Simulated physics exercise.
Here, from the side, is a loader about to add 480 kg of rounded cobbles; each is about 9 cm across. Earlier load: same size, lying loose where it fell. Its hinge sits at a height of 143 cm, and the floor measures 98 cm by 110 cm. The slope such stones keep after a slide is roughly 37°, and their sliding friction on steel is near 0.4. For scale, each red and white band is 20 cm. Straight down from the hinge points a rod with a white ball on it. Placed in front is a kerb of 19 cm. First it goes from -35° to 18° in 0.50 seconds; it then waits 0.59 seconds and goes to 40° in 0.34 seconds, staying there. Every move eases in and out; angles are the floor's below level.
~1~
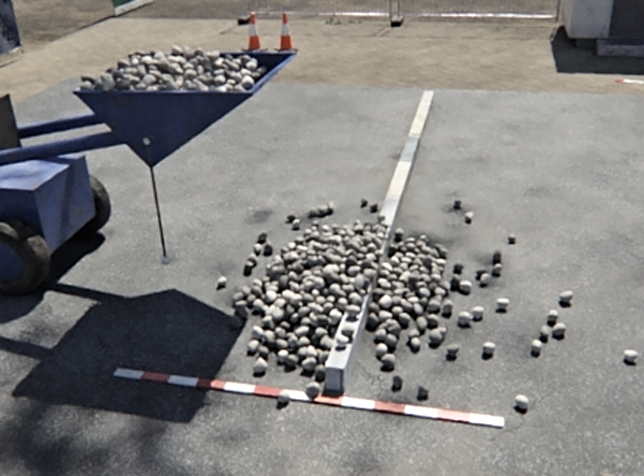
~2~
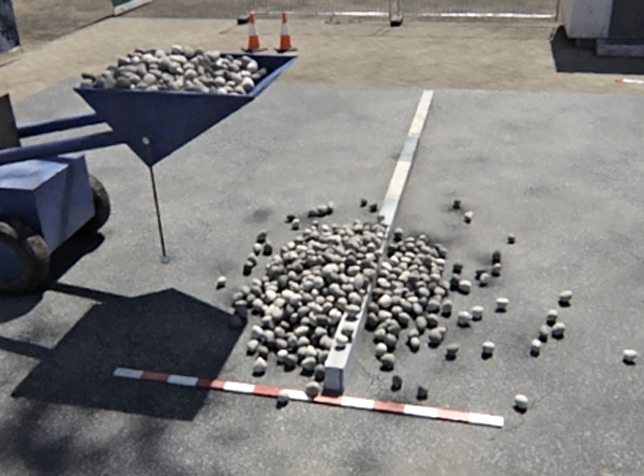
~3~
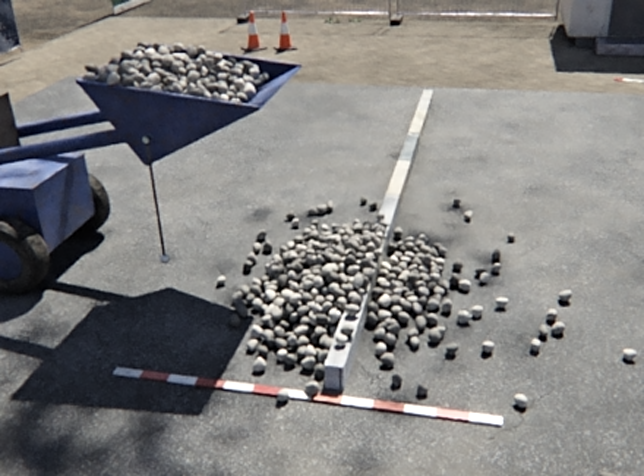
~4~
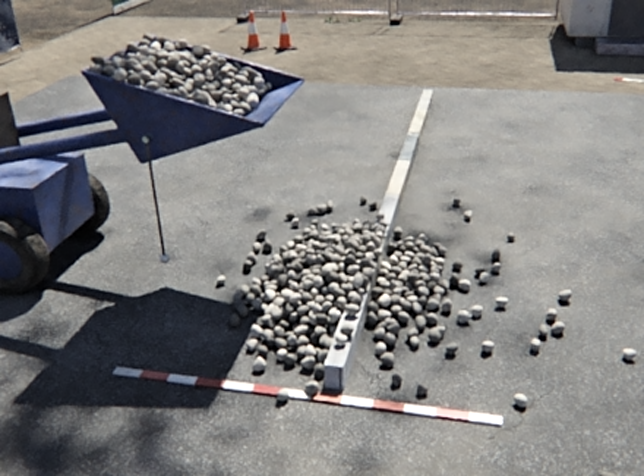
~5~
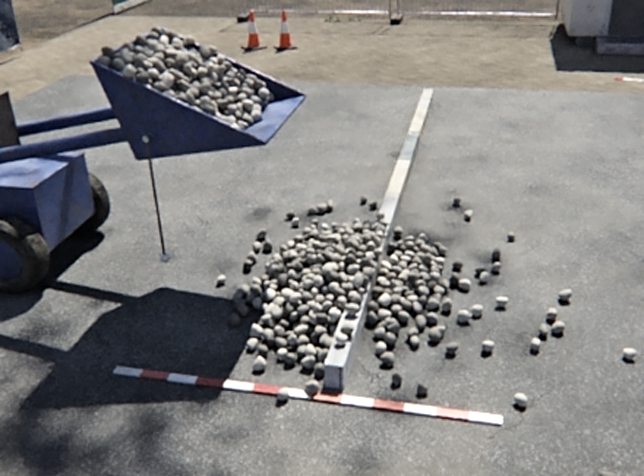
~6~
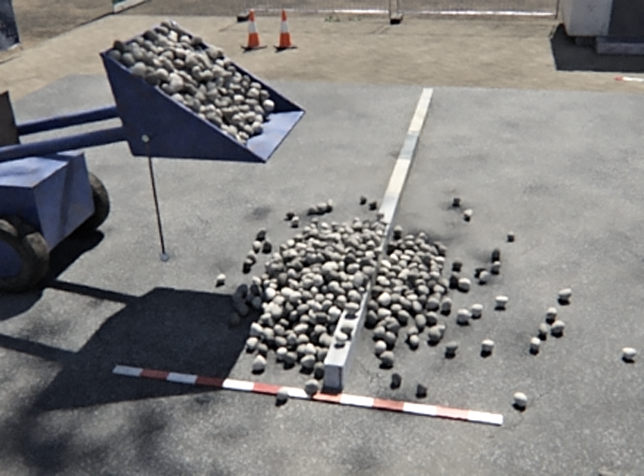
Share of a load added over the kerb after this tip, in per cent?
Some 14 %.
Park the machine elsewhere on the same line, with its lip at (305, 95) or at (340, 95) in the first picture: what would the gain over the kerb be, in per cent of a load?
Near 55 in a hundred first, near 90 in a hundred second.
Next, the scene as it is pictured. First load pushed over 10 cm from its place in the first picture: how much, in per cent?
15 %.
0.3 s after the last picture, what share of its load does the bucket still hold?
It holds some 100 percent.
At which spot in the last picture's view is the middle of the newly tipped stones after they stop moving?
They come to rest centred about (309, 267).
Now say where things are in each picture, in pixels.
Lip at (253, 94), floor tilted -35°, highest stones at (167, 59). The earlier load is highest near (348, 264), 30 cm above ground level, 79 % on this side of the kerb, 21 % over the kerb, in the first frame.
Lip at (254, 98), floor tilted -33°, highest stones at (150, 58), in the second frame.
The bucket is at -27°, its lip at (259, 109); the top of the load is at (148, 54), in the third frame.
The bucket is at -19°, its lip at (263, 125); the top of the load is at (148, 48), in the fourth frame.
The bucket is at -10°, its lip at (266, 144); the top of the load is at (157, 39), in the fifth frame.
Lip at (265, 162), floor tilted -1°, highest stones at (166, 34), in the sixth frame.
Then, 0.1 s after the last picture the floor is at 13°; in per cent of one load, 100 in the bucket, 79 on this side of the kerb, 21 over the kerb; the foremost stones are at (563, 350).
Then, 0.3 s after the last picture the floor is at 18°; in per cent of one load, 99 in the bucket, 80 on this side of the kerb, 21 over the kerb; the foremost stones are at (563, 350).
Then, 1.6 s after the last picture the floor is at 40°; in per cent of one load, 9 in the bucket, 157 on this side of the kerb, 34 over the kerb; the foremost stones are at (565, 343).
Then, 4.2 s after the last picture the floor is at 40°; in per cent of one load, 0 in the bucket, 165 on this side of the kerb, 35 over the kerb; the foremost stones are at (571, 335). Net gain over the kerb, 14.
